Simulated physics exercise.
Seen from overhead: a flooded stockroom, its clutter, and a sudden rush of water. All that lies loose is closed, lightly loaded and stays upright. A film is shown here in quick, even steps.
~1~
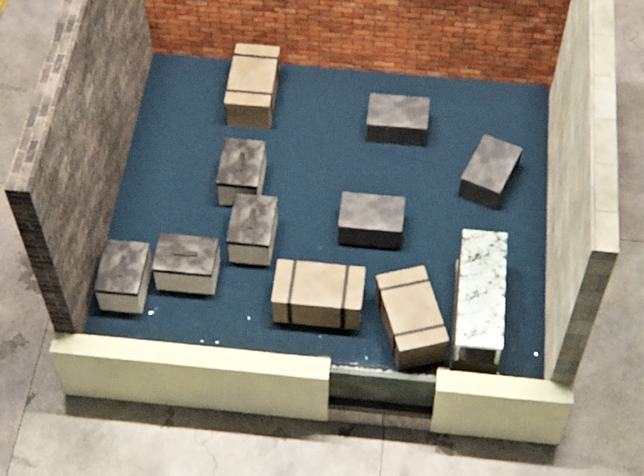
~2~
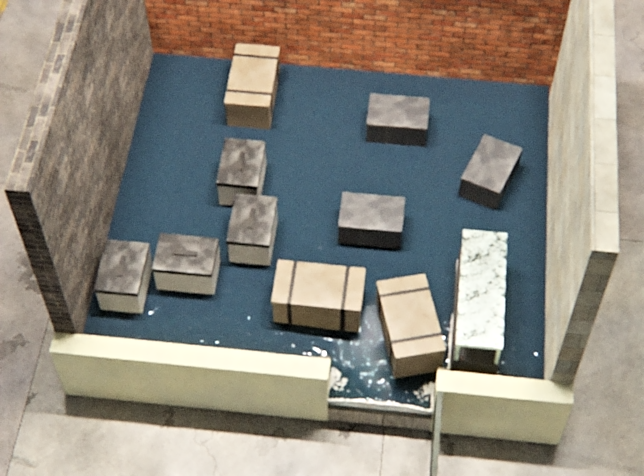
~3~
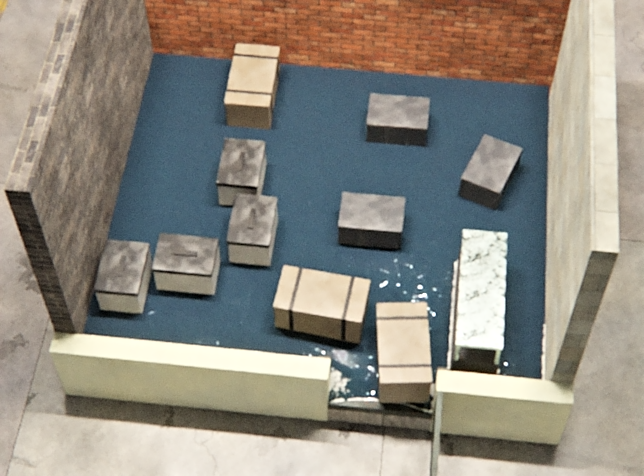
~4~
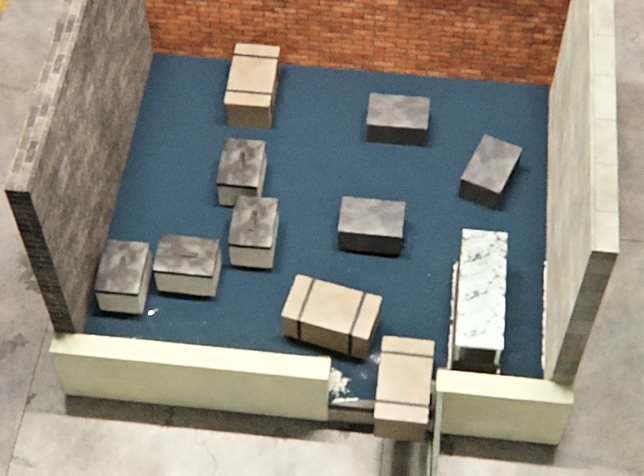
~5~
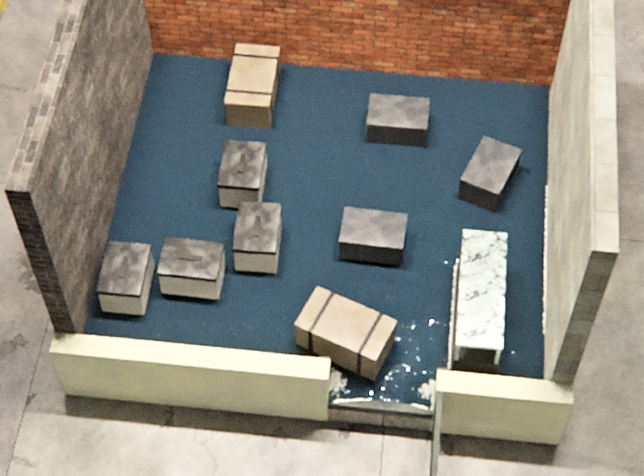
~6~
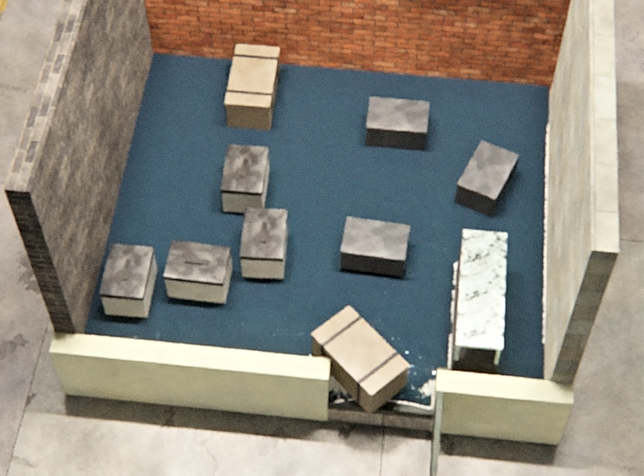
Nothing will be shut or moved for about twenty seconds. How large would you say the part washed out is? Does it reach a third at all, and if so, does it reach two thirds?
Two thirds and higher.
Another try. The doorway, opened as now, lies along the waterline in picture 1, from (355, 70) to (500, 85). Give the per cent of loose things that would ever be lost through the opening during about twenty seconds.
Fraction out: Near 70 %.
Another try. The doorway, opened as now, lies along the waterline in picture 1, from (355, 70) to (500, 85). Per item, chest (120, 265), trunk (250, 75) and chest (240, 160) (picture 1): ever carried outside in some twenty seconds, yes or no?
Retained, lost and lost.
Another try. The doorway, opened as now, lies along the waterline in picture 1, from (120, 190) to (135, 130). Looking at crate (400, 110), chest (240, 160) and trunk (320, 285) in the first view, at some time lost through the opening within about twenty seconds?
Lab note - object 1: Retained; object 2: Escaped; object 3: Retained.
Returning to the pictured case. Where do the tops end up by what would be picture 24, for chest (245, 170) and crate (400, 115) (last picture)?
Roughly (287, 248) for one and (395, 168) for the other.
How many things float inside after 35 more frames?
That number is 3.
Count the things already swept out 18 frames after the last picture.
By that point the tally is 4.
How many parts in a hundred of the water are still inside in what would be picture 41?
Roughly 52 in a hundred.
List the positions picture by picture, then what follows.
In the first frame, a trunk at (319, 284) floats; a crate at (372, 212), afloat; 0 of 10 have shifted.
In the second frame, a trunk at (319, 285) floats; a crate at (372, 212), afloat; 1 of 10 have shifted.
In the third frame, a trunk at (322, 293), afloat, close to its start; a crate at (372, 212) floats; 2 of 10 have shifted.
In the fourth frame, a trunk at (332, 306), afloat, close to its start; a crate at (372, 217) floats, close to its start; 2 of 10 have shifted.
In the fifth frame, a trunk at (346, 323), afloat, a stride from its start; a crate at (374, 228), afloat, close to its start; 5 of 10 have shifted.
In the sixth frame, a trunk at (360, 349), afloat, a stride from its start; a crate at (376, 238) floats, close to its start; 8 of 10 have shifted.
A moment on, 2 of 10 are out; 8 afloat.
Next, 4 of 10 are out; 6 afloat.
Later, 7 of 10 are out; 3 afloat.
In the end, 7 of 10 are out; 3 afloat.
